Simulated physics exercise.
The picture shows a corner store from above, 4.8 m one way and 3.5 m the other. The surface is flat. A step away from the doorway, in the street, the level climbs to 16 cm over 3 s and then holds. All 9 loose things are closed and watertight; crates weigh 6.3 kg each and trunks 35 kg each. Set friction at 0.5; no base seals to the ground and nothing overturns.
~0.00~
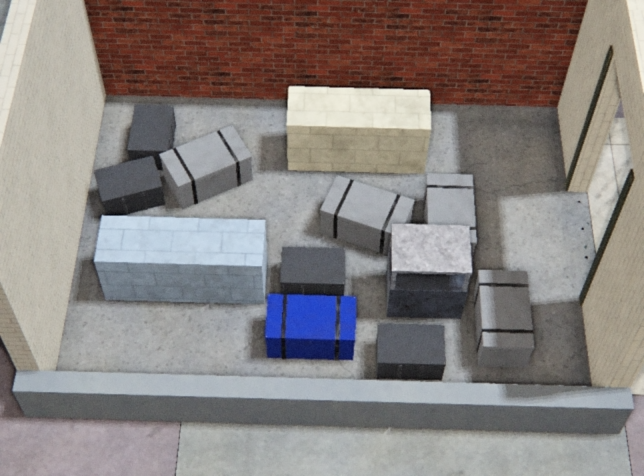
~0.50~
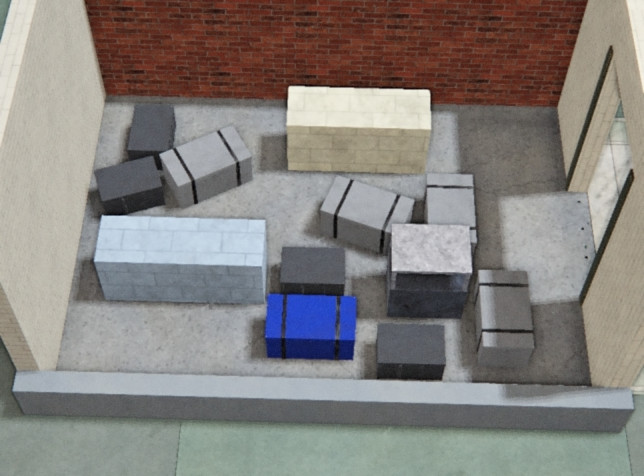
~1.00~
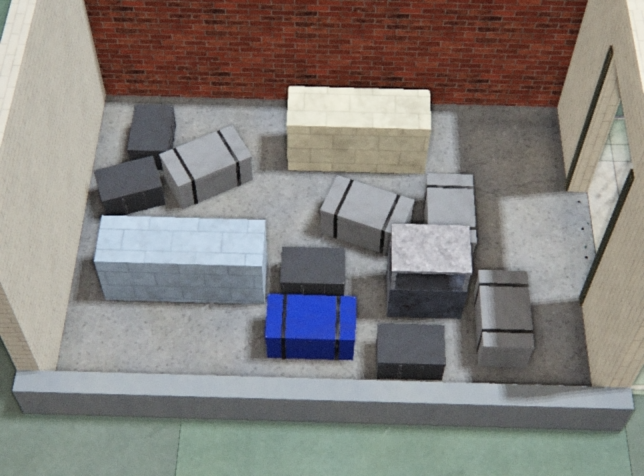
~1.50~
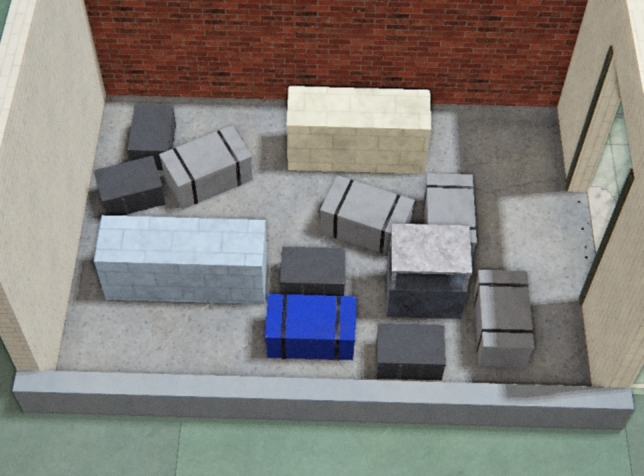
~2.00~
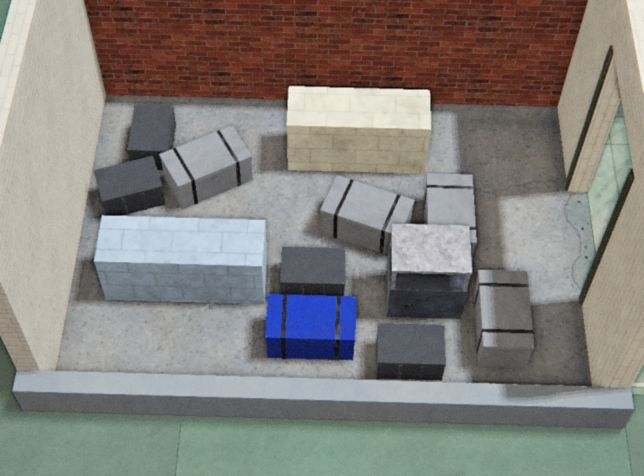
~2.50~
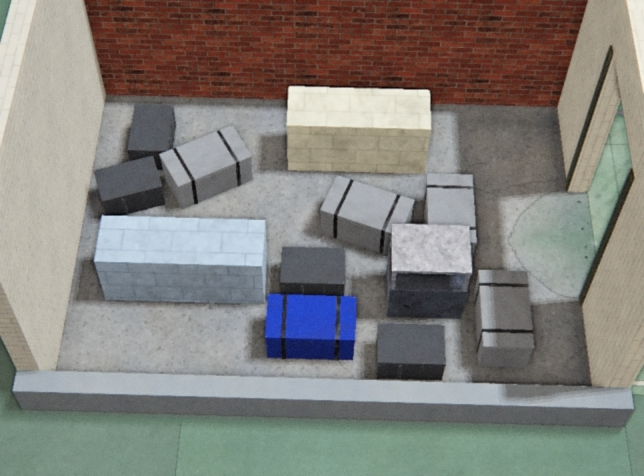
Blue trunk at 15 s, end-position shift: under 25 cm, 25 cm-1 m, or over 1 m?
I expect it stays close to its starting spot.
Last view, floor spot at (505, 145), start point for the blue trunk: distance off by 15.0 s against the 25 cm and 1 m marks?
Short answer, it goes a modest way.
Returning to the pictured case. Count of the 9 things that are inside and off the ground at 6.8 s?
Of them, 0.
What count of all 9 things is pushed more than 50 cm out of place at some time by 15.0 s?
I count 2 of them.
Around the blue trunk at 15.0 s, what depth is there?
I'd say around 8 cm.
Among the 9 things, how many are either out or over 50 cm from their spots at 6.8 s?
It comes to 0.
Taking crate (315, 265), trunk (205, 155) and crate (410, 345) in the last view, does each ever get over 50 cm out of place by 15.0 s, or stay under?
Below, below, below.
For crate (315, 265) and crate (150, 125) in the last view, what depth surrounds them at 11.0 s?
Depths: Near 3 cm, then near 5 cm.
After 3.5 s the blue trunk is near (311, 317), 0.0 m from its start, aground; 0 afloat.
After 6.8 s the blue trunk is near (311, 317), 0.0 m from its start, aground; 0 afloat.
After 11.0 s the blue trunk is near (311, 317), 0.0 m from its start, aground; 5 afloat.
After 15.0 s the blue trunk is near (309, 317), 0.0 m from its start, aground; 5 afloat.
